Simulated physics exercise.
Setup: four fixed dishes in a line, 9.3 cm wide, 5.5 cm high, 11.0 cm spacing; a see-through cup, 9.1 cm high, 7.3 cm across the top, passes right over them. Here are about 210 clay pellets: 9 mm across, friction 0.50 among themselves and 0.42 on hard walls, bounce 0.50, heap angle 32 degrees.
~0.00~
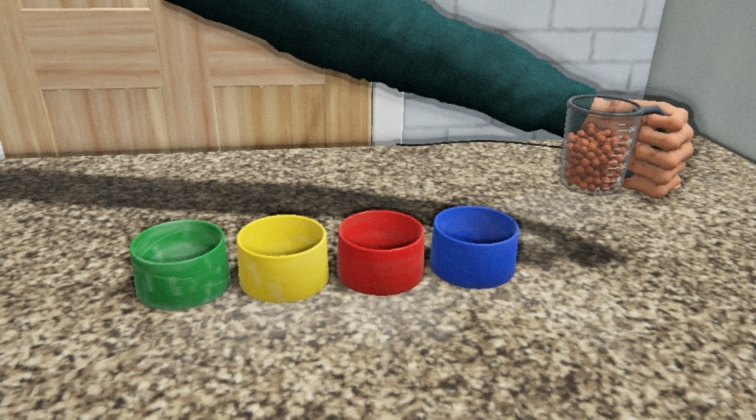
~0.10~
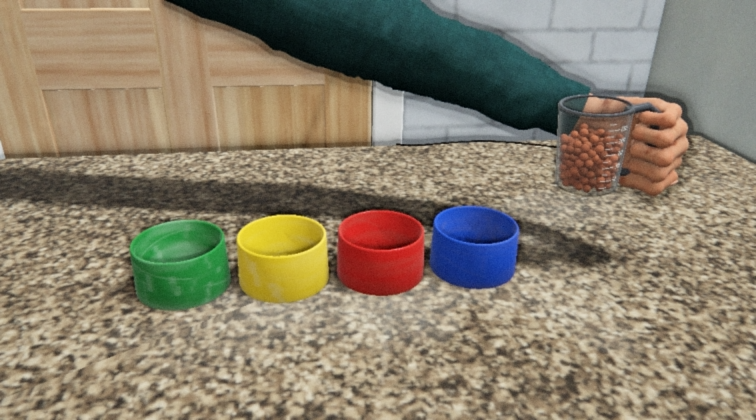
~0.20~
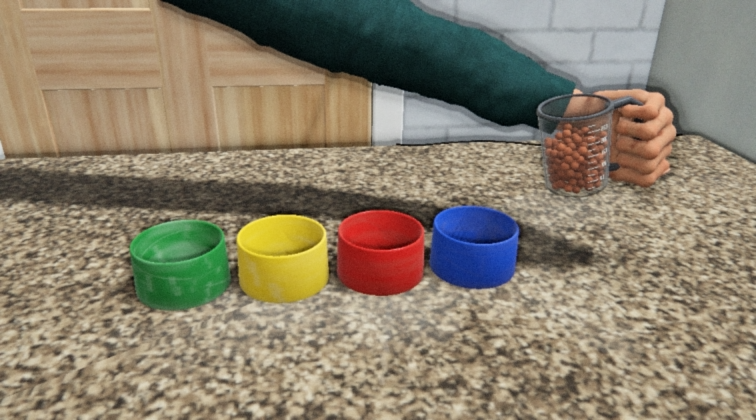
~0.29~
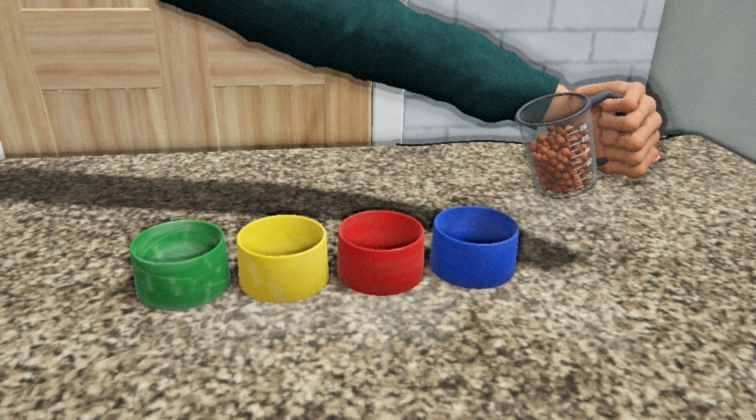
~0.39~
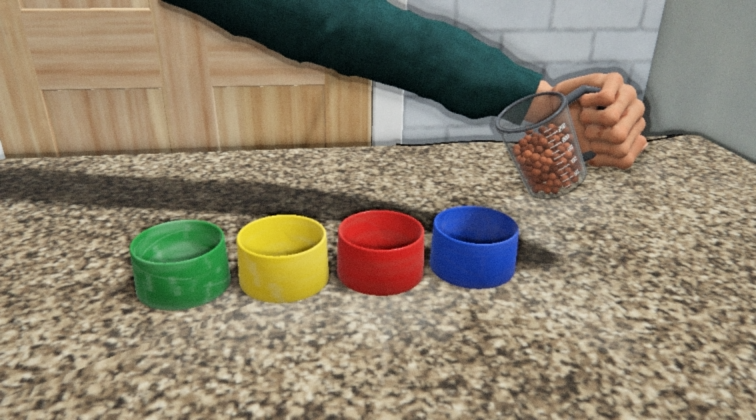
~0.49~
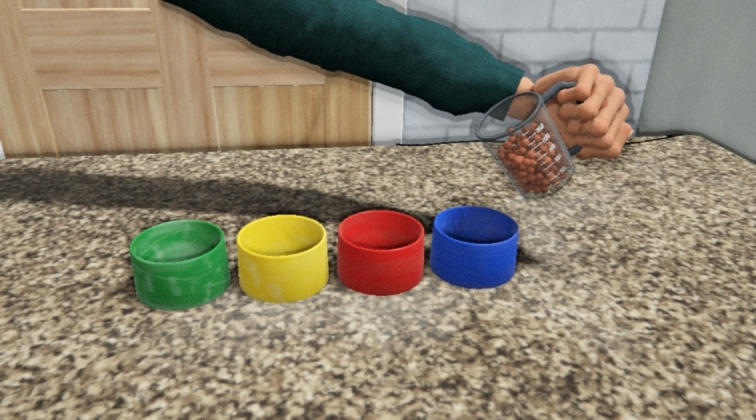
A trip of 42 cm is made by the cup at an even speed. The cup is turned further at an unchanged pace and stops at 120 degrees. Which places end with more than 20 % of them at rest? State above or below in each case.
Red dish: I'd say it gets a fifth at most. Blue dish: I'd say it gets a fifth at most. Green dish: I'd say it gets a fifth at most. Yellow dish: I'd say it gets more than a fifth. Counter: I'd say it gets a fifth at most.
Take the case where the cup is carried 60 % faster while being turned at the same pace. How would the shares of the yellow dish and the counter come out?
Yellow: 0; counter: 10.
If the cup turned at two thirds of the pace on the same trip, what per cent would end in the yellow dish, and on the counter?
Yellow 0, counter 10.
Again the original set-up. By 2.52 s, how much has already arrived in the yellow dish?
Estimate: Near 90 %.
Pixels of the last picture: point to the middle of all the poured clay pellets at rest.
Somewhere around (276, 265) in the final frame.
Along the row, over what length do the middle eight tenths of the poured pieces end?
6 centimetres.
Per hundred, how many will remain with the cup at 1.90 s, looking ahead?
Somewhere close to 0 percent.
Then, at 1.33 s, tilt 107 degrees; cup holds 95 %.
After 1.90 s, tilt 120 degrees; cup holds 0 %, yellow 90 %.
After 2.52 s, tilt 120 degrees; cup holds 0 %, yellow 90 %.
By 2.8 s all is still; red 0 %, blue 0 %, green 0 %, yellow 90 %, counter 10 %.
